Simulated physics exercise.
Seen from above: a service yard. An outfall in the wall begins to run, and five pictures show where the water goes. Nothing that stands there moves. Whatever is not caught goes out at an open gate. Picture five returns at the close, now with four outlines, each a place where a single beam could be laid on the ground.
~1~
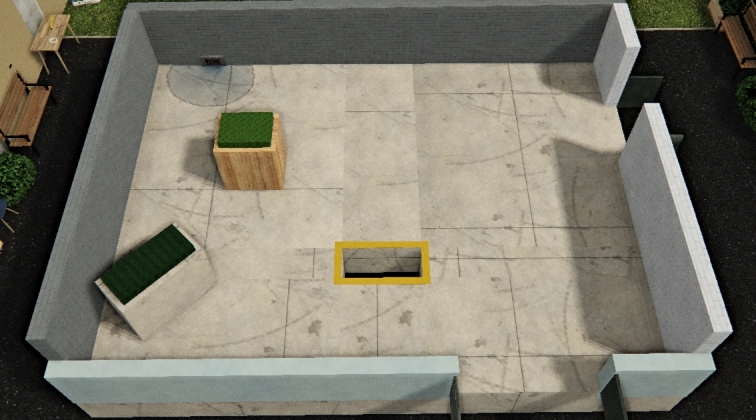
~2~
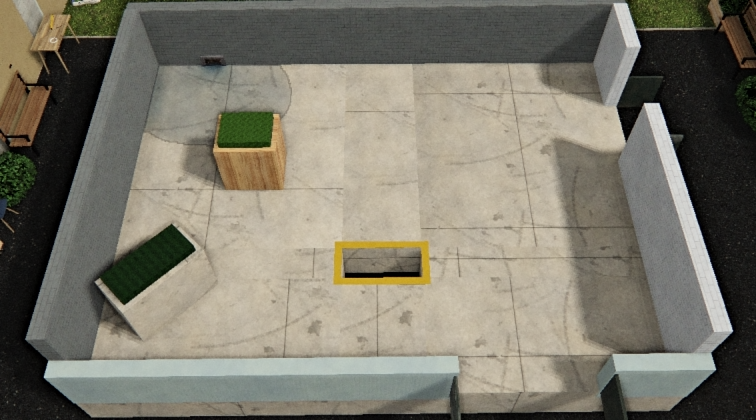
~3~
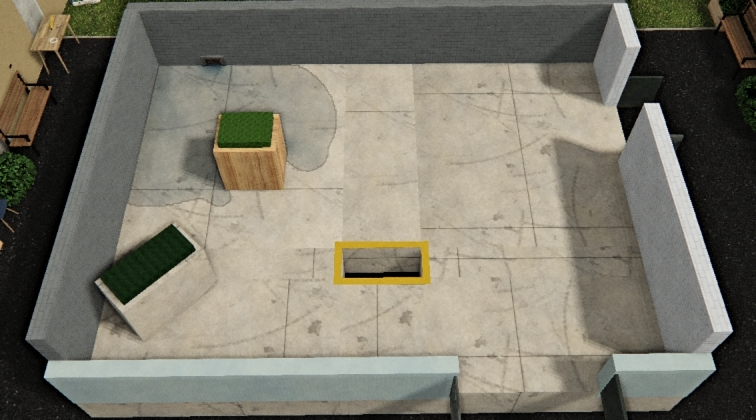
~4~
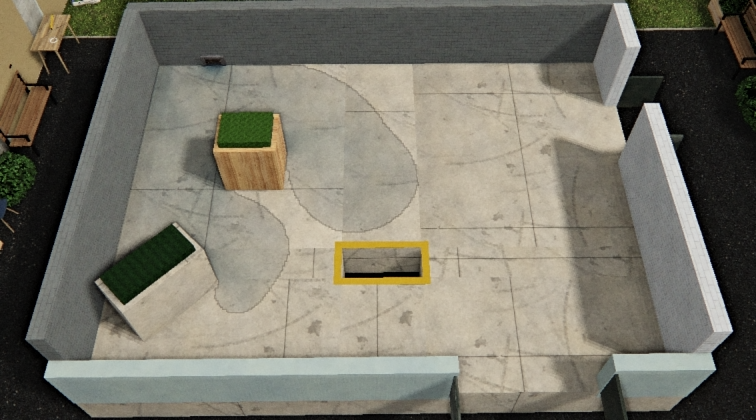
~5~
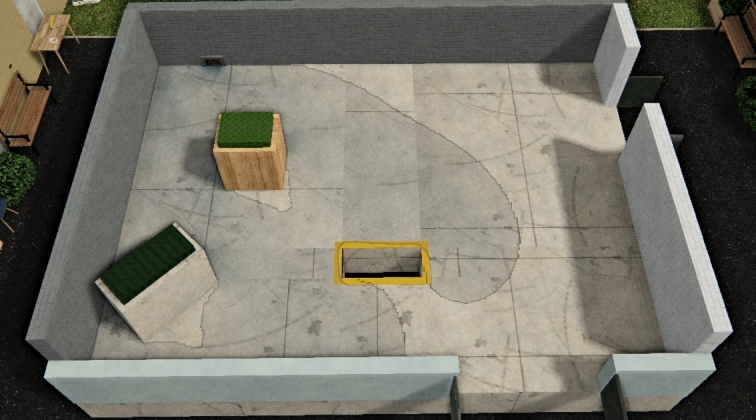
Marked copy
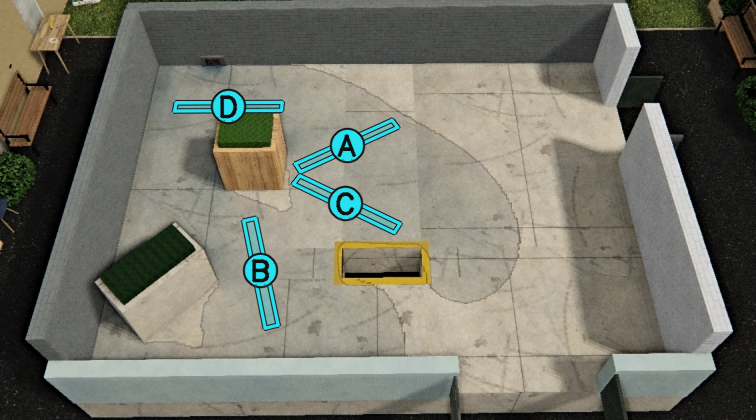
In a walled service yard seen from above, a wet patch spread from the top left corner, crept around two grass-topped boxes, and widened across the concrete until it reached the yellow-edged gully.
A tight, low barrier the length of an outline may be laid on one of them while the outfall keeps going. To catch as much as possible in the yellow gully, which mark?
B.
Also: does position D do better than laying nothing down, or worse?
Worse.
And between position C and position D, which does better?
Here it is position D.
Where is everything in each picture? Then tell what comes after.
The first picture shows outfall at (213, 61); yellow gully at (382, 263); open gate at (525, 377); open gate at (611, 133); front seen at (175, 93), 3 % of the ground wet; yellow gully still dry.
The second picture shows front seen at (169, 140), 9 % of the ground wet; yellow gully still dry.
The third picture shows front seen at (136, 198), 17 % of the ground wet; yellow gully still dry.
The fourth picture shows front seen at (232, 303), 32 % of the ground wet; yellow gully still dry.
The fifth picture shows front seen at (492, 284), 53 % of the ground wet; yellow gully taking water.
On the marked copy, A from (298, 167) to (394, 123); B from (249, 219) to (271, 326); C from (296, 179) to (397, 228); D from (175, 106) to (281, 106).
Choosing A, about 11 % of the stream goes into the yellow gully, about 88 % out by the gates.
Choosing B, about 18 % of the stream goes into the yellow gully, about 80 % out by the gates.
Choosing C, about 8 % of the stream goes into the yellow gully, about 91 % out by the gates.
Choosing D, about 11 % of the stream goes into the yellow gully, about 89 % out by the gates.
